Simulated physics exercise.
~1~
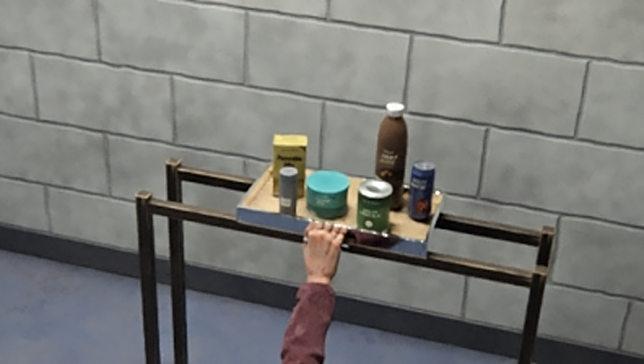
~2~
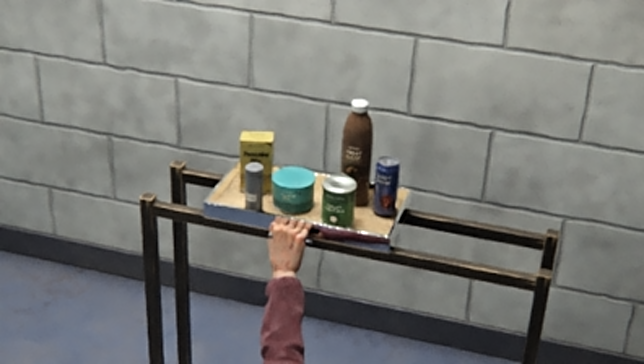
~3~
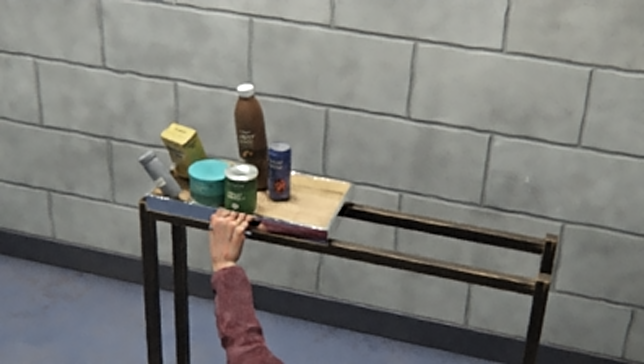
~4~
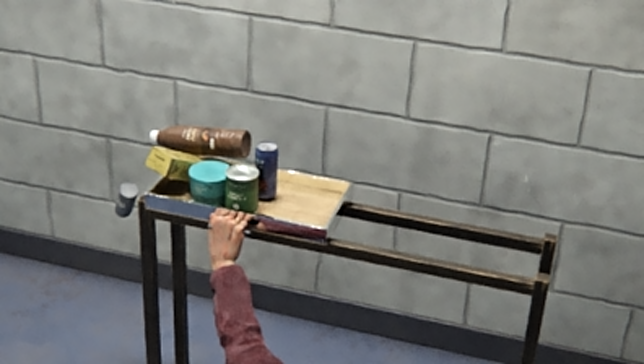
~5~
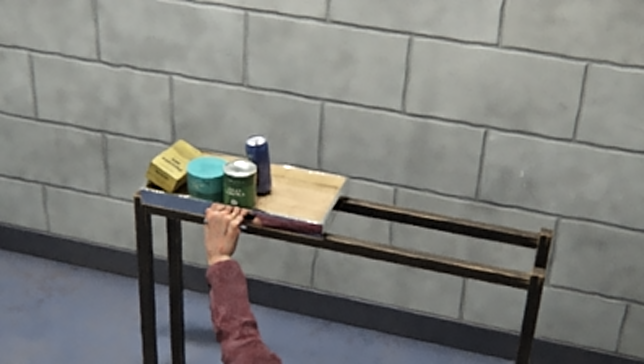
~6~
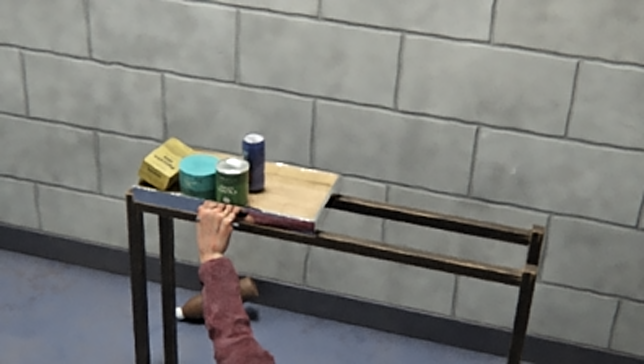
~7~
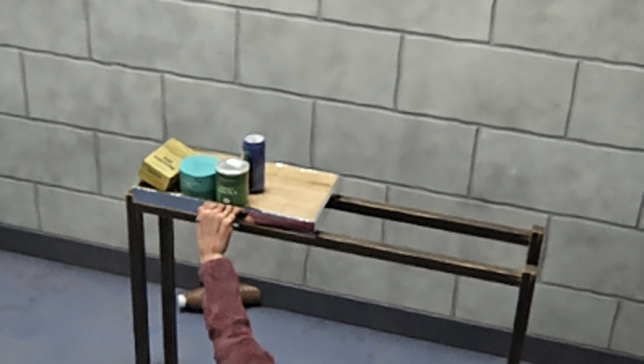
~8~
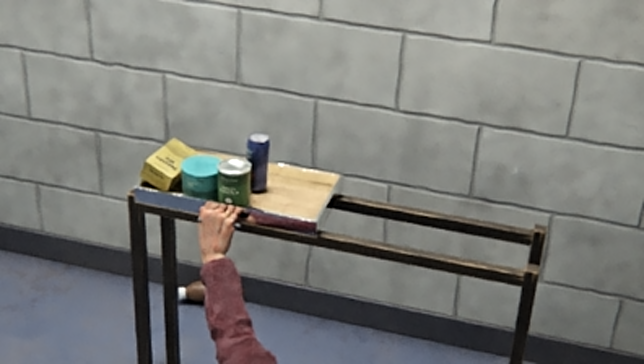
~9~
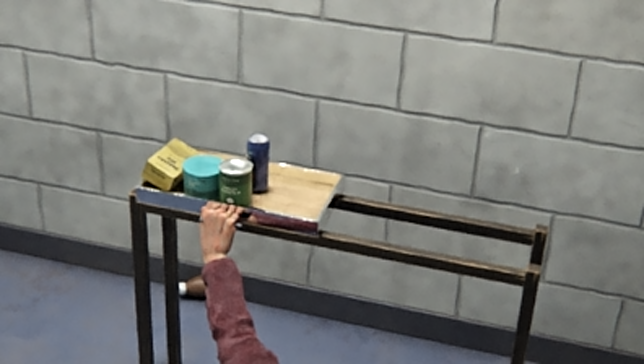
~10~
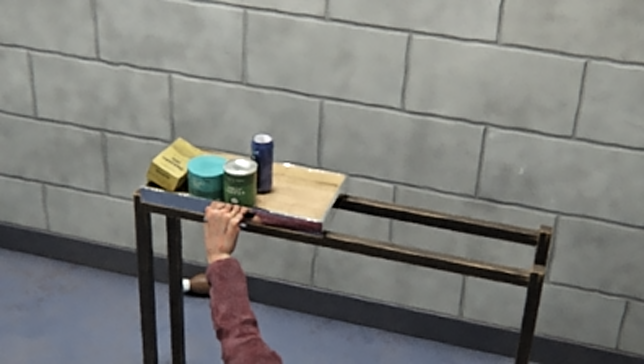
The clip opens on a shallow tray holding six items, including a brown bottle, a turquoise tub and a yellow carton, on a dark metal frame before a grey block wall. A hand in a maroon sleeve grips the front edge as the tray slides left. It reaches the left end of the frame, where the grey shaker and brown bottle lean and the carton tips. The shaker drops over the left end and the bottle falls onto its side, then off the tray. The bottle ends on the floor behind the frame, while the tipped carton, tub, green tin and blue can remain on the tray.
